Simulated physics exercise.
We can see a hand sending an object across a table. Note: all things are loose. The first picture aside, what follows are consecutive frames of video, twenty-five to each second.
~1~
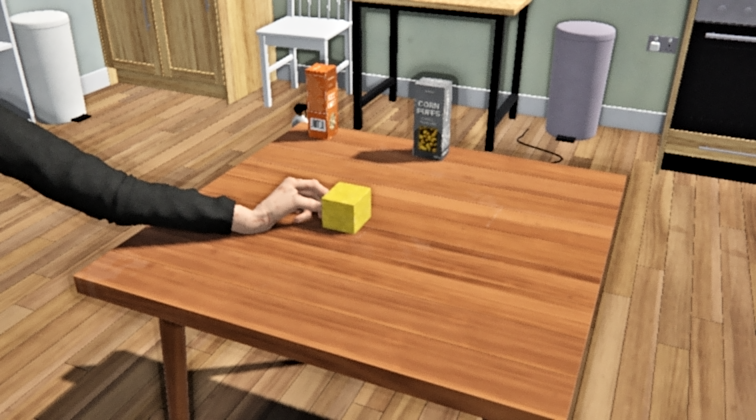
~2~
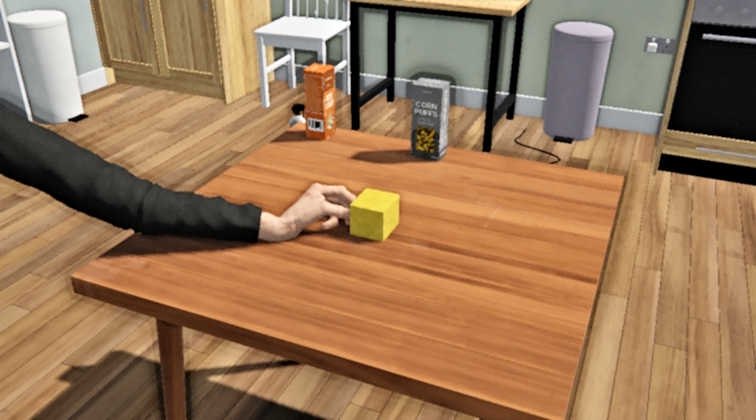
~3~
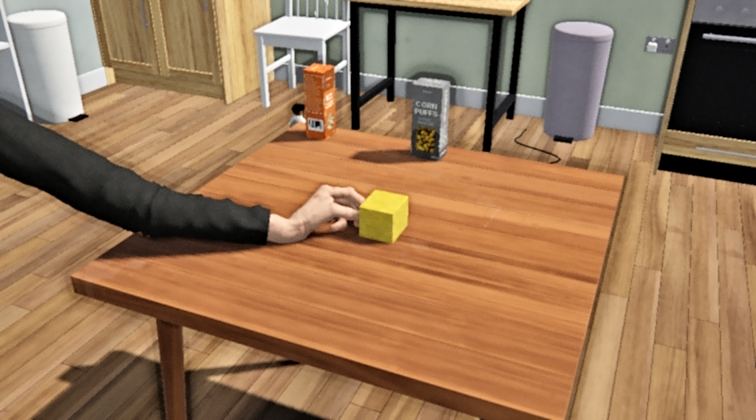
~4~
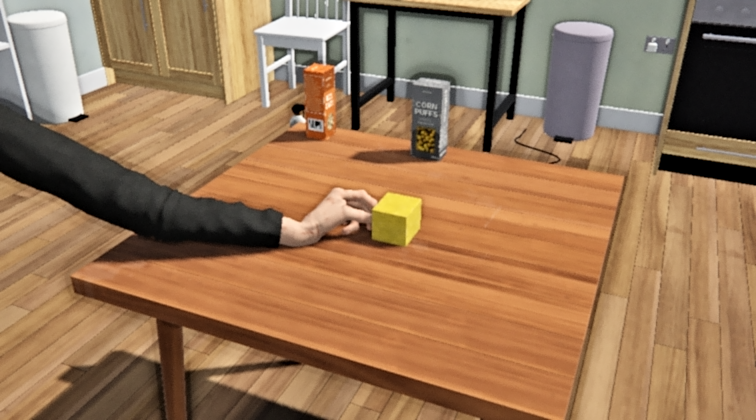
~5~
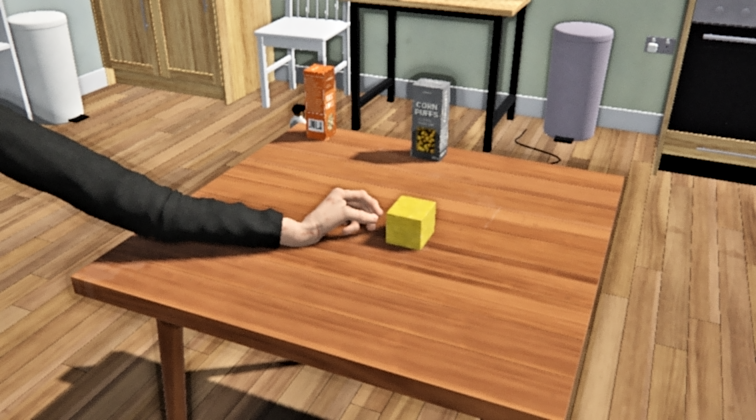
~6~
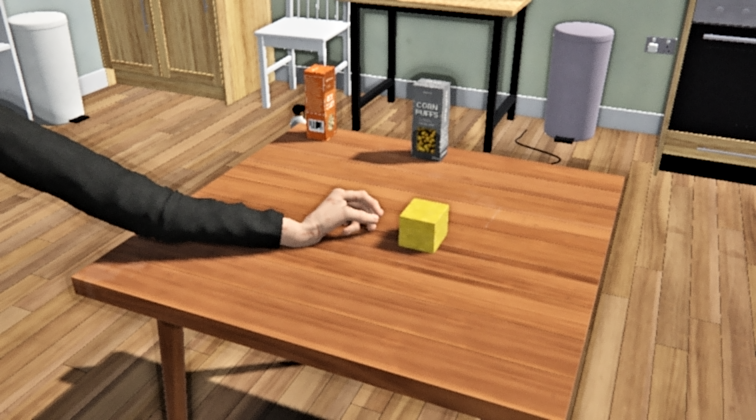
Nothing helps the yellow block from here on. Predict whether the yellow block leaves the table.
It stays up on the table.
Then, 0.10 s on from there, yellow block shifted about its own width near (449, 231).
Then, 0.20 s on from there, yellow block shifted well along near (464, 234).
Then, 0.30 s on from there, yellow block shifted well along near (469, 235).
In the end, moved from the start, yellow block. At the end, from the last picture's camera, yellow block near (469, 235).
